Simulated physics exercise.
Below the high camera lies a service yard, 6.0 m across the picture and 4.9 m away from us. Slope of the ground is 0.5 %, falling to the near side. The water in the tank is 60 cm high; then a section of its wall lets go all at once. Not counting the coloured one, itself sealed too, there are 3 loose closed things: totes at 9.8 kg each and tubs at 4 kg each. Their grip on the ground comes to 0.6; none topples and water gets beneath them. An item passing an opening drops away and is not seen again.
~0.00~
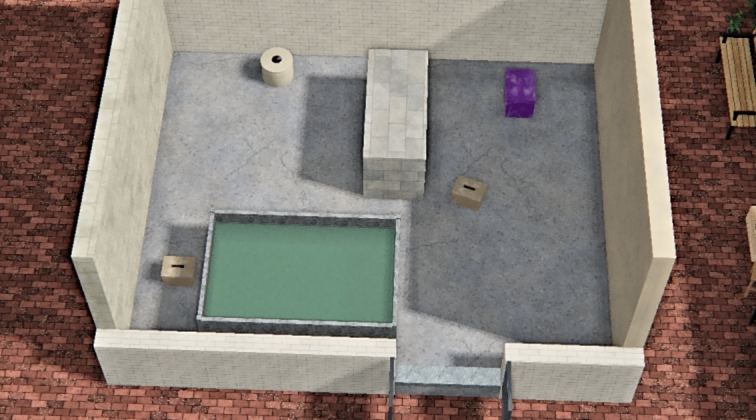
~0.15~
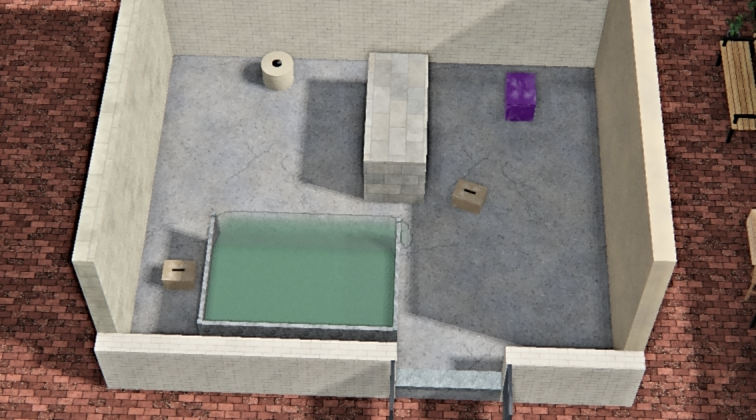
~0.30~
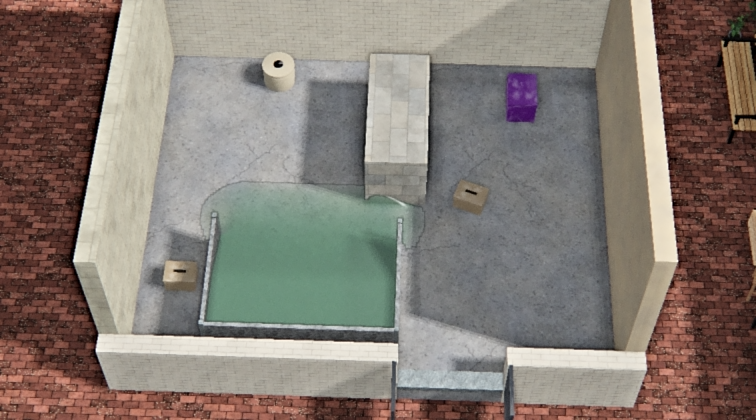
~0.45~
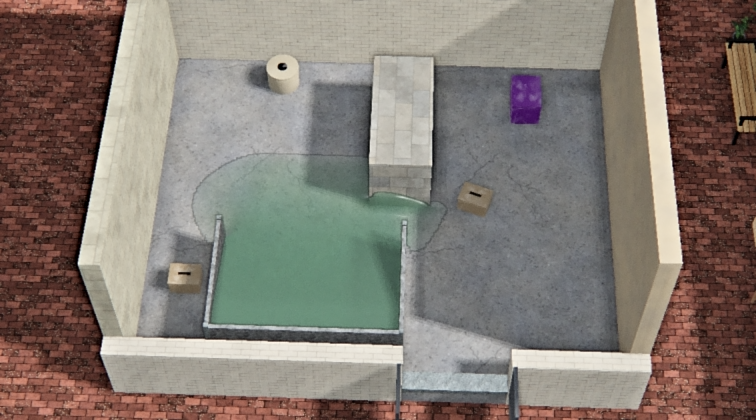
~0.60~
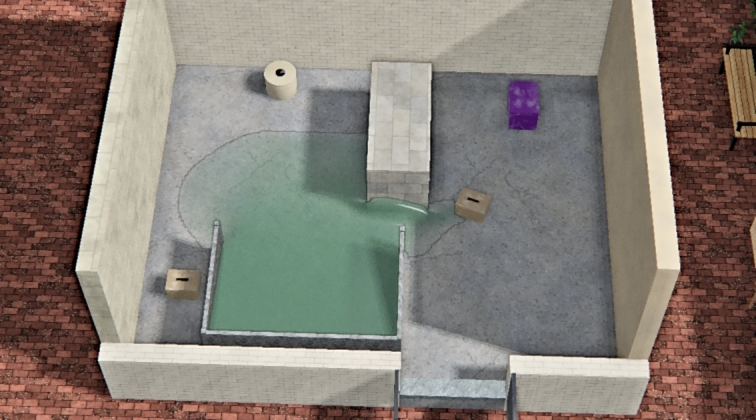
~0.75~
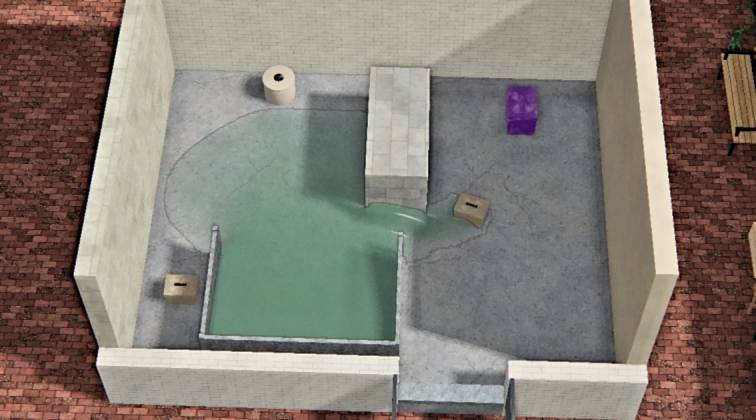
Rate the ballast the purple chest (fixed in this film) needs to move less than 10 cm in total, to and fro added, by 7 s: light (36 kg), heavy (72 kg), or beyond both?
Rating: Light.
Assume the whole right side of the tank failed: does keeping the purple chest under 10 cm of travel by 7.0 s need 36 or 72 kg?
So the heavier choice alone.
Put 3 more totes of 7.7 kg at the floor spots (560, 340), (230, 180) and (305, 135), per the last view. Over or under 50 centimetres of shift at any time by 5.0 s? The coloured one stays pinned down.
Taking them one by one: Below the mark; above the mark; above the mark.
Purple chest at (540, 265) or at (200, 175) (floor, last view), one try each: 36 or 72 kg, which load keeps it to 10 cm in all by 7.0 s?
First spot: Light mass works; second spot: Needs the heavier mass.
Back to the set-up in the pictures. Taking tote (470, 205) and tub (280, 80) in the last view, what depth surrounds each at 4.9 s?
About 4 and 10 cm.
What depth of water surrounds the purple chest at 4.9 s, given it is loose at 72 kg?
Depth: Approx. 6 cm.
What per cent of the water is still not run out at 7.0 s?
About 98 in a hundred parts of the water.
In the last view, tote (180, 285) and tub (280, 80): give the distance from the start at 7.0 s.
So the first is off by 40 centimetres, the second by 350 centimetres.
After 1.4 s the purple chest would be 0 cm from its start with 36 kg and 0 cm from its start with 72 kg; 0 cm of water round it then.
After 3.1 s the purple chest would be 1 cm from its start with 36 kg and 0 cm from its start with 72 kg; 7 cm of water round it then.
After 4.9 s the purple chest would be 1 cm from its start with 36 kg and 0 cm from its start with 72 kg; 6 cm of water round it then.
After 7.0 s the purple chest would be 1 cm from its start with 36 kg and 0 cm from its start with 72 kg; 5 cm of water round it then.
